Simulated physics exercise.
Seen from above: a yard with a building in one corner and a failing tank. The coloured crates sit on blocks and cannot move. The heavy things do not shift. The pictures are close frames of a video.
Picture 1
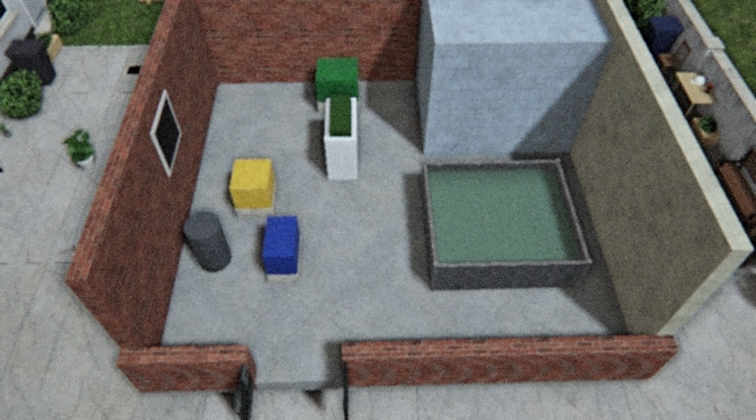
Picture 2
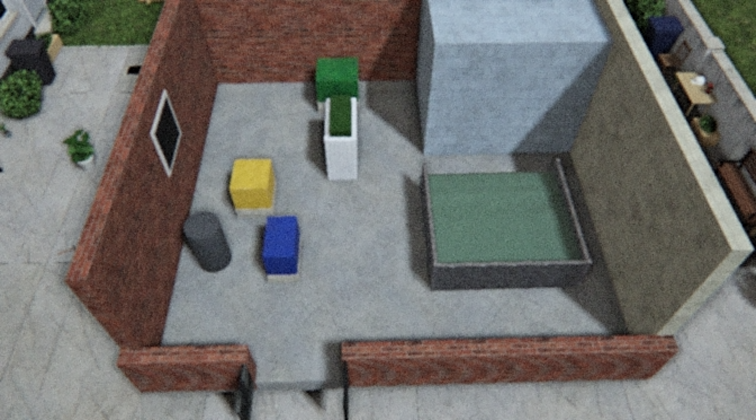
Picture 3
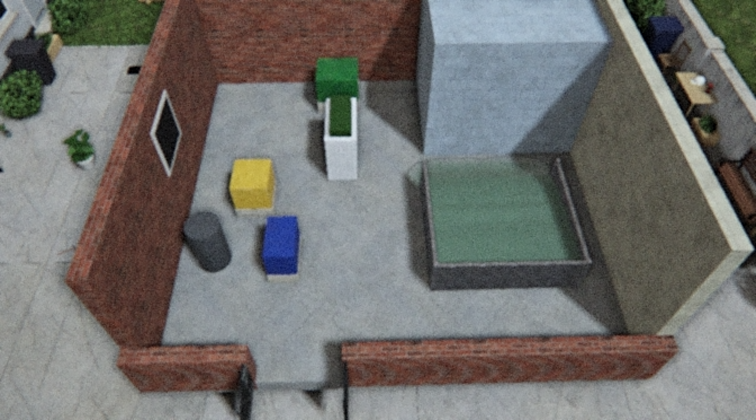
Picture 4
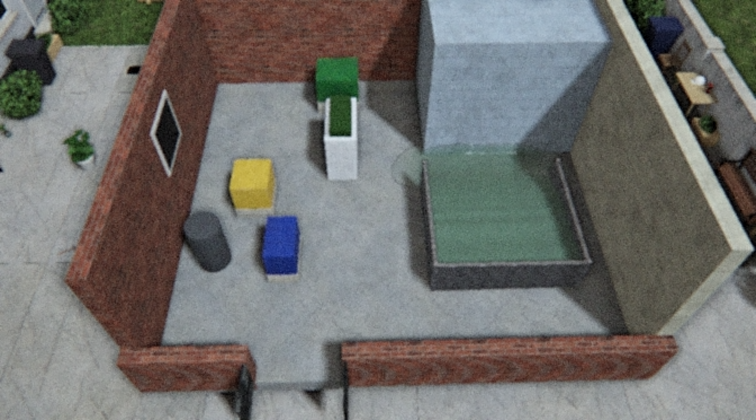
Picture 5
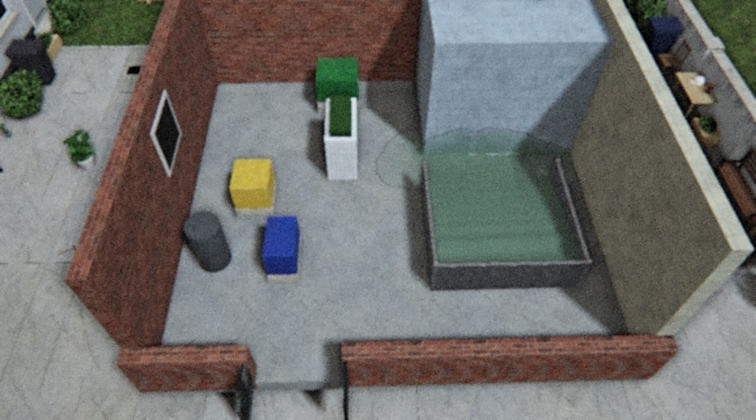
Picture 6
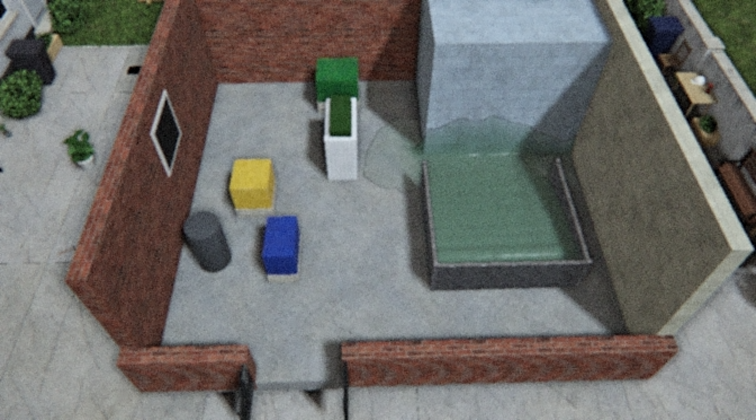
In the video, greenish water sits still in a square tank inside a brick-walled yard, then pours out over its far side, spreading left across the grey ground and rising against the base of the pale building.
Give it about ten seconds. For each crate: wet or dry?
In the end: The blue crate stays dry; the green crate stays dry; the yellow crate stays dry.
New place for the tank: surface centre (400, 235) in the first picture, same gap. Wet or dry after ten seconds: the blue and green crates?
Then: The blue one is safe; the green one is topped.
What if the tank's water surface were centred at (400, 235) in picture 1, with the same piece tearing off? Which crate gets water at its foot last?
That is the blue crate.
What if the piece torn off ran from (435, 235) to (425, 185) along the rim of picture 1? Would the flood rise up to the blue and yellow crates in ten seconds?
Then: Blue crate takes water; yellow crate takes water.
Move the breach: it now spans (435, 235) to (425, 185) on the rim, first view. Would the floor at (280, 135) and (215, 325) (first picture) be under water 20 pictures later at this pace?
As listed: Under water, awash.
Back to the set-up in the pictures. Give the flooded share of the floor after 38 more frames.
Near 90 in a hundred.
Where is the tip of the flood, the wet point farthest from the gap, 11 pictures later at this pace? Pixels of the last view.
Near (256, 111).
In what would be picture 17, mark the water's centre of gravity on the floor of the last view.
Near (474, 195).
A moment on, water covers 20 % of the floor; the blue crate not reached, the green crate water round its plinth, the yellow crate not reached.
Next, water covers 35 % of the floor; the blue crate water round its plinth, the green crate water round its plinth, the yellow crate not reached.
Then, water covers 70 % of the floor; the blue crate water round its plinth, the green crate water round its plinth, the yellow crate water round its plinth.
Later, water covers 90 % of the floor; the blue crate water round its plinth, the green crate water round its plinth, the yellow crate water round its plinth.
In the end, water covers 100 % of the floor; the blue crate stayed above the water, the green crate stayed above the water, the yellow crate stayed above the water.
